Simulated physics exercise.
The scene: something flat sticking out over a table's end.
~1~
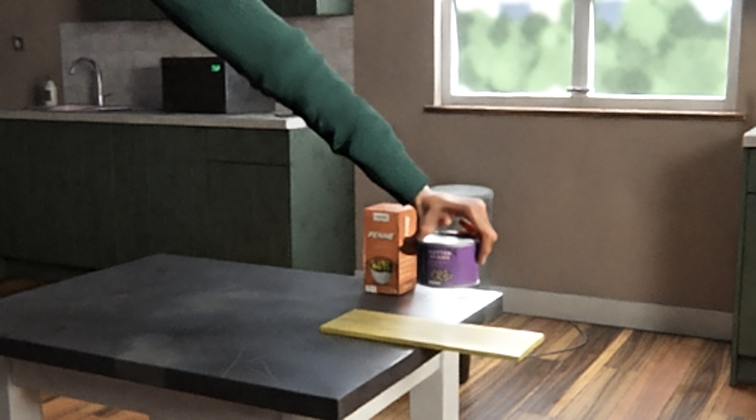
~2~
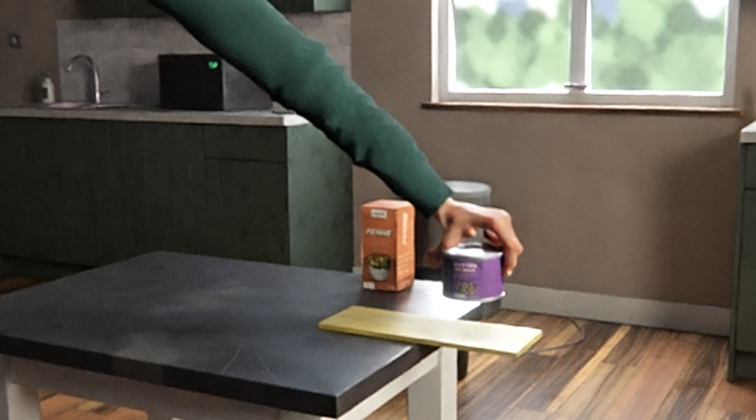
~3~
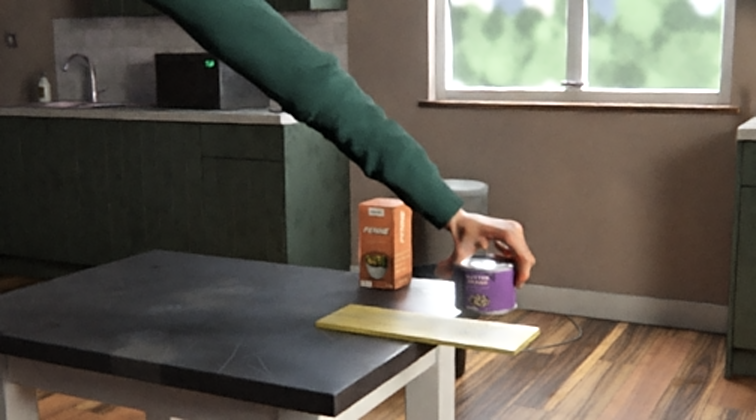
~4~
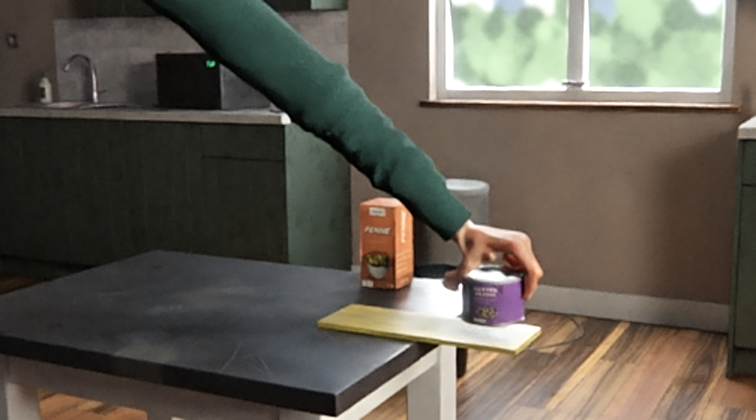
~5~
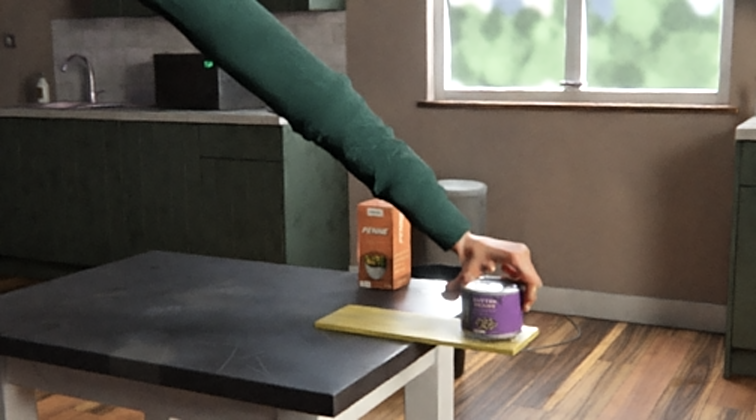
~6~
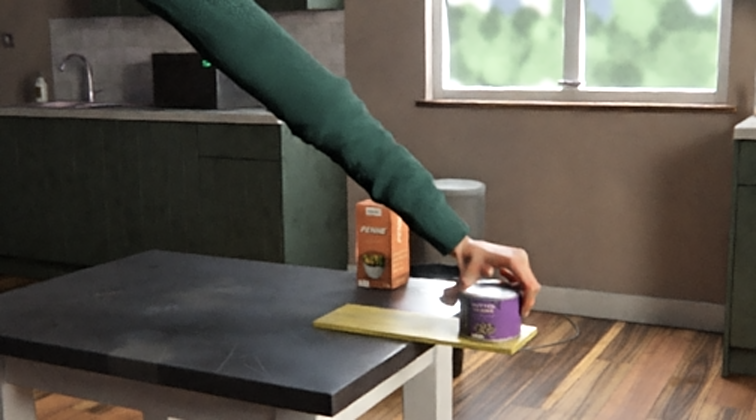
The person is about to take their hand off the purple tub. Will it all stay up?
In the end the board tips off the edge.
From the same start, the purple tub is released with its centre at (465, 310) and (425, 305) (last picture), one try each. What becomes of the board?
First, it tips off the edge; second, it keeps its balance.
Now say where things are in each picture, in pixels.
Coming down; purple tub (448, 260); orange carton (390, 248), in the first picture.
Coming down; purple tub (473, 272); orange carton (388, 245), in the second picture.
Coming down; purple tub (485, 284); orange carton (385, 243), in the third picture.
Coming down; purple tub (492, 296); orange carton (387, 243), in the fourth picture.
Coming down; purple tub (492, 307); orange carton (384, 244), in the fifth picture.
Set down, still held; purple tub (490, 311); orange carton (383, 243), in the sixth picture.
Then, 0.30 s on from there, purple tub now down on the floor or falling; yellow board turned 58° from how it was put.
Then, 0.50 s on from there, yellow board now down on the floor or falling.
Then, 0.60 s on from there, things are still on the move.
Then, 0.70 s on from there, as before.
In the end, down on the floor or falling, purple tub and yellow board; orange carton unmoved. The board goes over.
